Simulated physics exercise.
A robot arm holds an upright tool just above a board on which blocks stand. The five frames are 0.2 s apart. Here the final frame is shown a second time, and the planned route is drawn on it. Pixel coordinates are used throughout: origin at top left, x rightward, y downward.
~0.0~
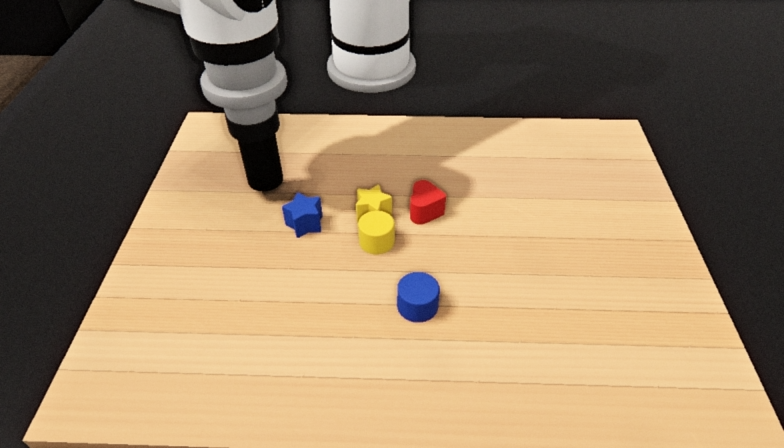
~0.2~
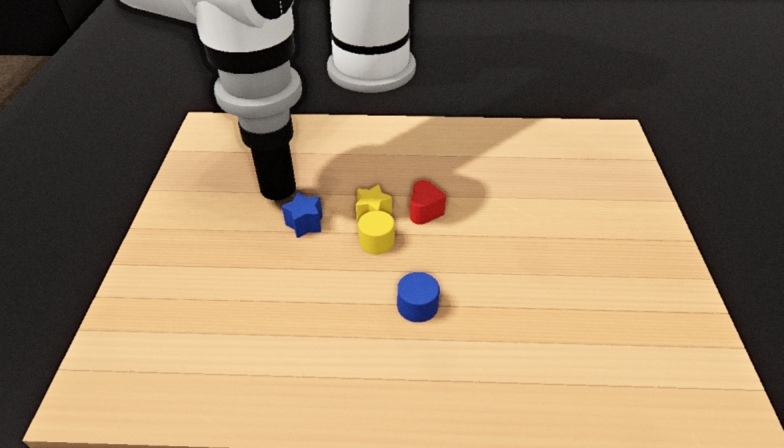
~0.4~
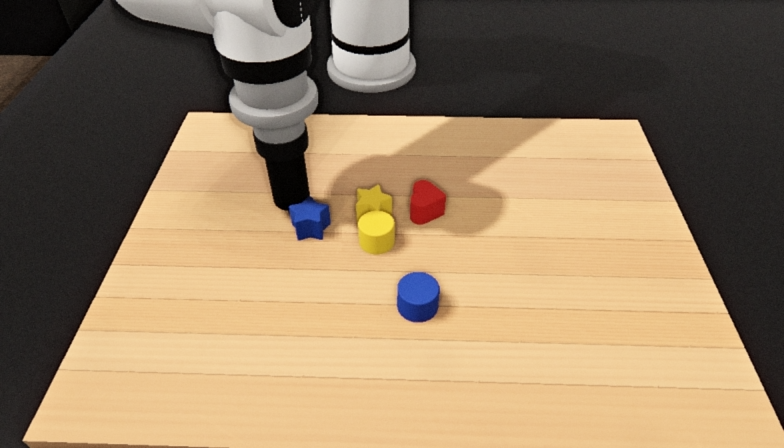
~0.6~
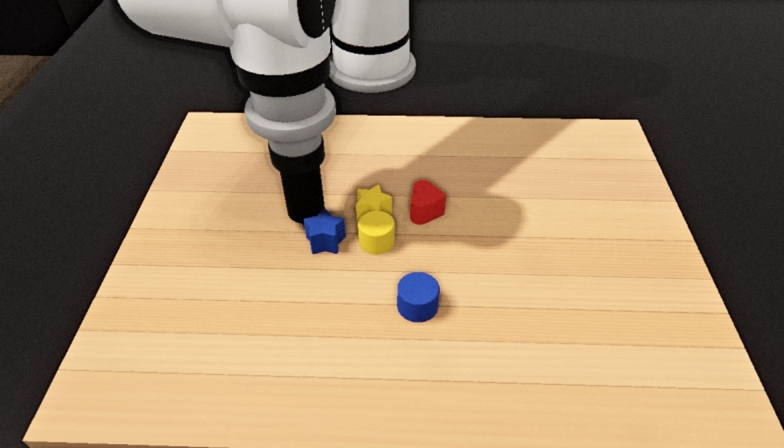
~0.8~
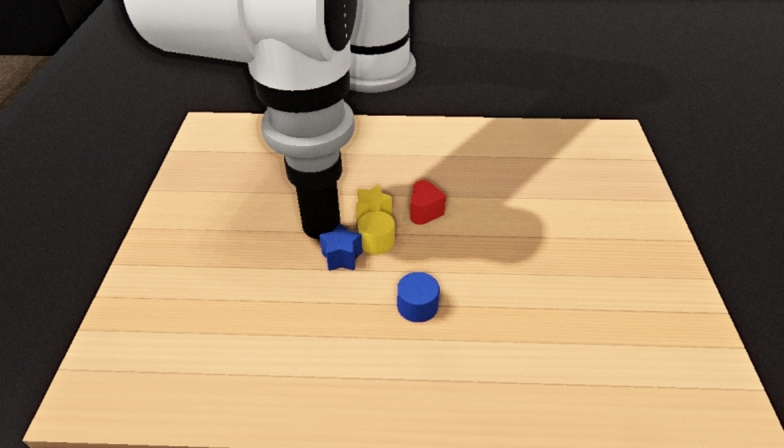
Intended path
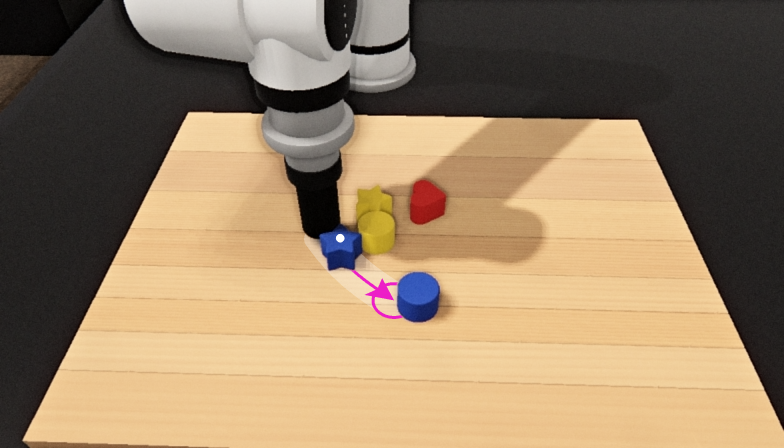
In this clip, a robot arm lowers its black tool toward a blue star-shaped block on a wooden board, then pushes the block diagonally right and toward the viewer, while the yellow, red and other blue blocks stay still.
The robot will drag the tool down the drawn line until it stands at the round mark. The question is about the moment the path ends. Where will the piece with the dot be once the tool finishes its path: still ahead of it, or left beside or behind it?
The piece with the dot is leading.
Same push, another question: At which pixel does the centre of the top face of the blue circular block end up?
The answer is (460, 312).
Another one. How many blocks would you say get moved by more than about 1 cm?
Two blocks move more than 1 cm.
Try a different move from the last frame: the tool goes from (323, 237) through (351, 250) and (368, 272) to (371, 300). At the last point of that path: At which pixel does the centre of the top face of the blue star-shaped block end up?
It will end up at (396, 306).
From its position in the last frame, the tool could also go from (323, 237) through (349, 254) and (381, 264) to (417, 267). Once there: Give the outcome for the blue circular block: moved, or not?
Moved away.
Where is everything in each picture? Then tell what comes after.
Tip of the tool (266, 180), middles of tops, blue star-shaped block (302, 205), yellow circular block (376, 222), blue circular block (419, 287), in the first frame.
Tool (278, 189), nothing pushed, in the second frame.
Tool (292, 199), blue star-shaped block (308, 209), in the third frame.
Tool (306, 211), blue star-shaped block (323, 222), in the fourth frame.
Tool (322, 226), blue star-shaped block (340, 238), yellow circular block (376, 222), blue circular block (419, 287), in the fifth frame.
The line goes from (323, 237) over (353, 270) to (394, 300); the dot is on the blue star-shaped block.
On the path given first. One third of the way, tool (340, 248); blue star-shaped block (361, 262).
Two thirds of the way, tool (365, 270); blue star-shaped block (388, 285); blue circular block (427, 292).
At the end, tool (394, 289); blue star-shaped block (418, 306); yellow circular block unmoved; blue circular block (460, 312).
